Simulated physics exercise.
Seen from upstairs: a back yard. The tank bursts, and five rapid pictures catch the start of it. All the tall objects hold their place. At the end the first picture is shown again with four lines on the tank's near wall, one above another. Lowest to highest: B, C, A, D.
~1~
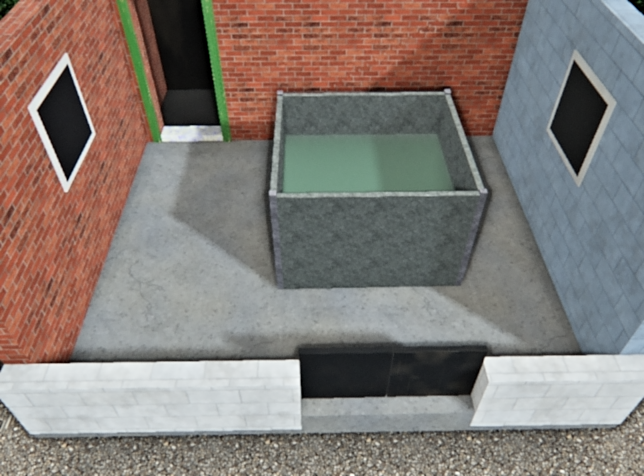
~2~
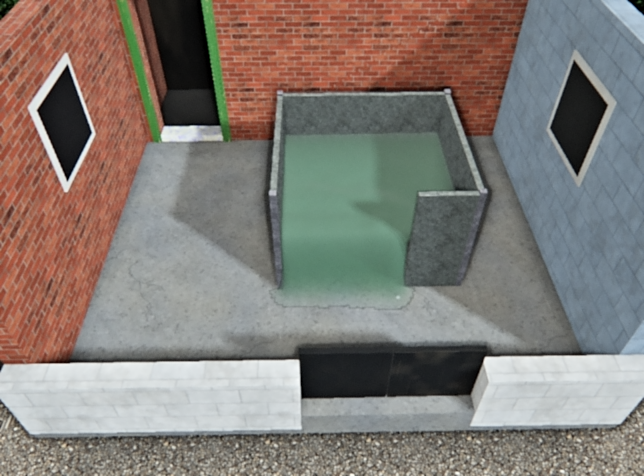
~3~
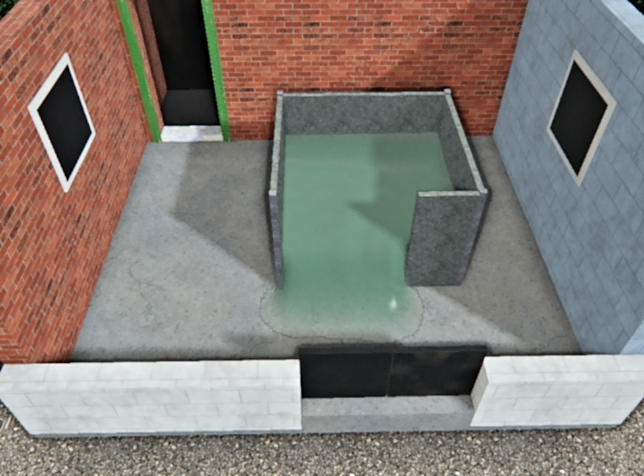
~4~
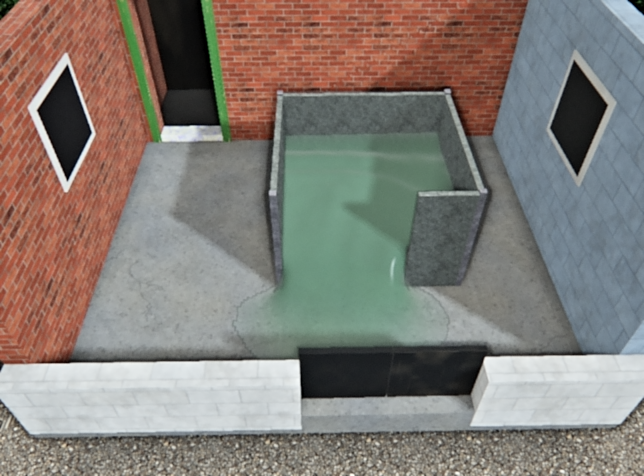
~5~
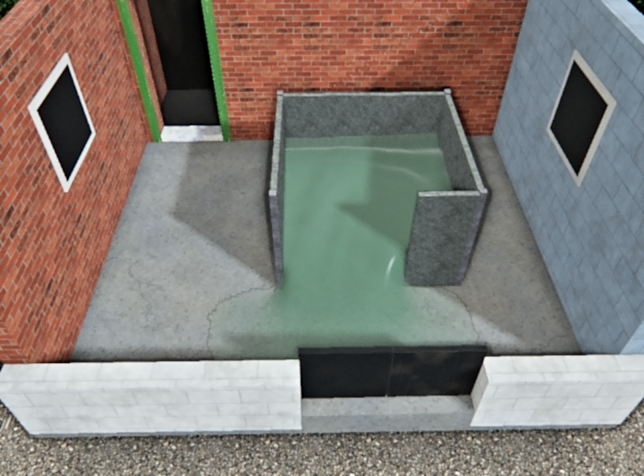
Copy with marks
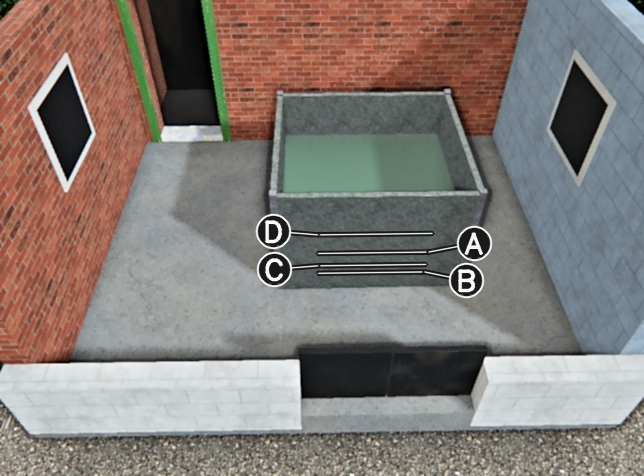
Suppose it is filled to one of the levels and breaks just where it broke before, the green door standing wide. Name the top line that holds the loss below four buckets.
C will do.
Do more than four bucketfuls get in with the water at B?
No, that is safe.
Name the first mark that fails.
The answer is A.
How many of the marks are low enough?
Two of them.
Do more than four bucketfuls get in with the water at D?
Yes, it does.
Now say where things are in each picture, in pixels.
In the first picture, water in the tank at rest, its middle at (367, 178); foot of the green doorway at (193, 141); shut gate at (391, 355).
In the second picture, front seen at (279, 296), 2 % of the ground wet.
In the third picture, front seen at (273, 319), 6 % of the ground wet.
In the fourth picture, front seen at (272, 314), 11 % of the ground wet.
In the fifth picture, front seen at (221, 320), 17 % of the ground wet.
On the marked copy, A at (373, 252); B at (371, 272); C at (372, 265); D at (375, 234); from the bottom up B, C, A, D.
Choosing A, about 10 bucketfuls get in.
Choosing B, nothing gets over.
Choosing C, a bucket or two gets in.
Choosing D, dozens of bucketfuls pour in.
